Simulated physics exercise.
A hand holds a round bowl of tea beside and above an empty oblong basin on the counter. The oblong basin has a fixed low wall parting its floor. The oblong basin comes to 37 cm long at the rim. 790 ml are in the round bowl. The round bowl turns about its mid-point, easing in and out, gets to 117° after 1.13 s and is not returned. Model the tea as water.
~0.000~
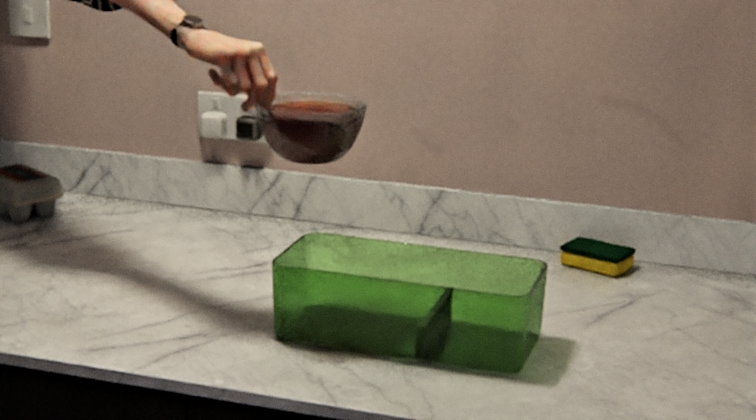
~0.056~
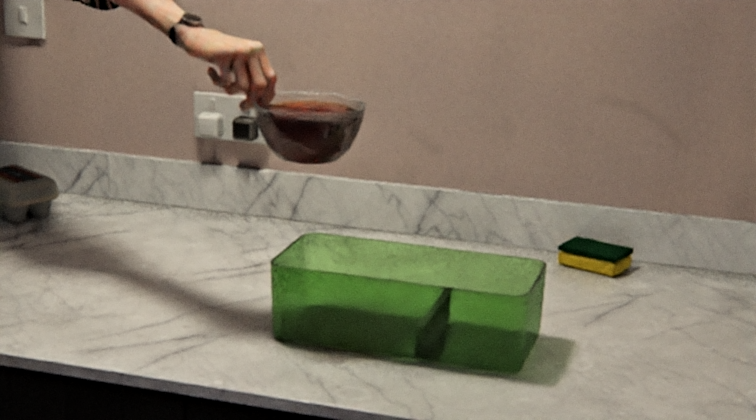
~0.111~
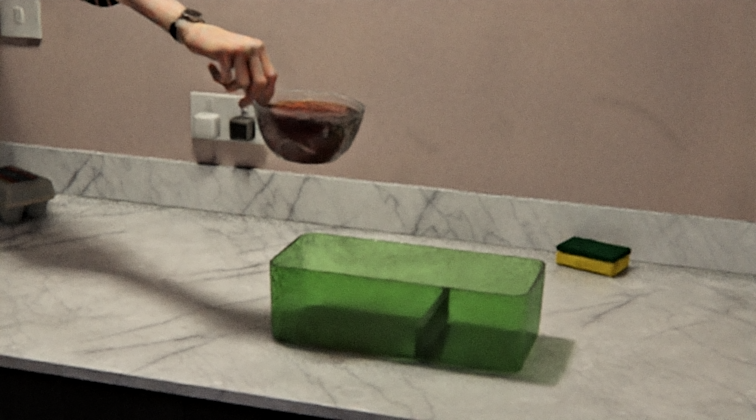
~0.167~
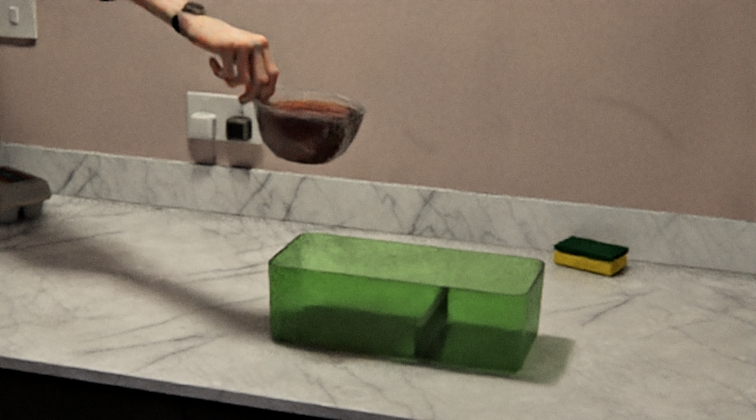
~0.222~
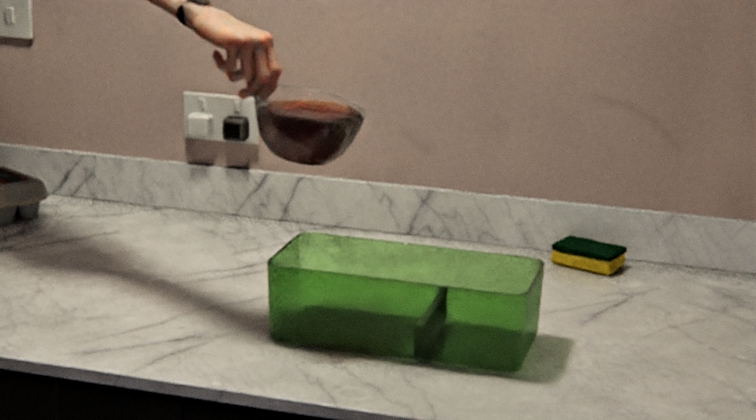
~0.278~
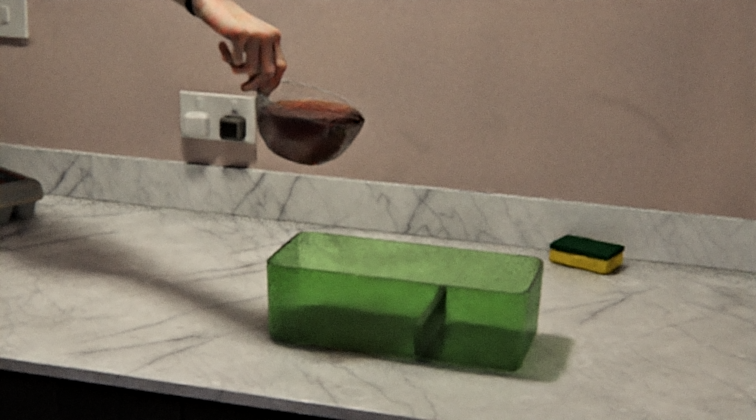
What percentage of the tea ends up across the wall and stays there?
About 5 per cent.
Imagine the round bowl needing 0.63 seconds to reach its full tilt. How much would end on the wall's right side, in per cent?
Then you'd be looking at around 10 in a hundred.
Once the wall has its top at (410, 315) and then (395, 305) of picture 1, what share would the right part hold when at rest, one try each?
The first try gives 55 percent and the second 70 percent.
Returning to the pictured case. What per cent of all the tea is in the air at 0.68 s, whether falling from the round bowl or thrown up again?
My guess is roughly 42 %.
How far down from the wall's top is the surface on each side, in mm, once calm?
Left side: Around 24 mm. Right side: Around 46 mm.
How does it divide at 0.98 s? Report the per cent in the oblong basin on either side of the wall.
Lab note: Left near 90 %, right near 4.
After 0.68 s the tilt is 78° and 30 per cent is still to pour, 26 is left of the wall and 1 right of it.
After 0.98 s the tilt is 112° and 0 per cent is still to pour, 90 is left of the wall and 4 right of it.
After 1.29 s the tilt is 117° and 0 per cent is still to pour, 93 is left of the wall and 5 right of it.
After 1.63 s the tilt is 117° and 0 per cent is still to pour, 93 is left of the wall and 5 right of it.
In the end 93 per cent lies left of the wall, 5 right of it and 2 outside.
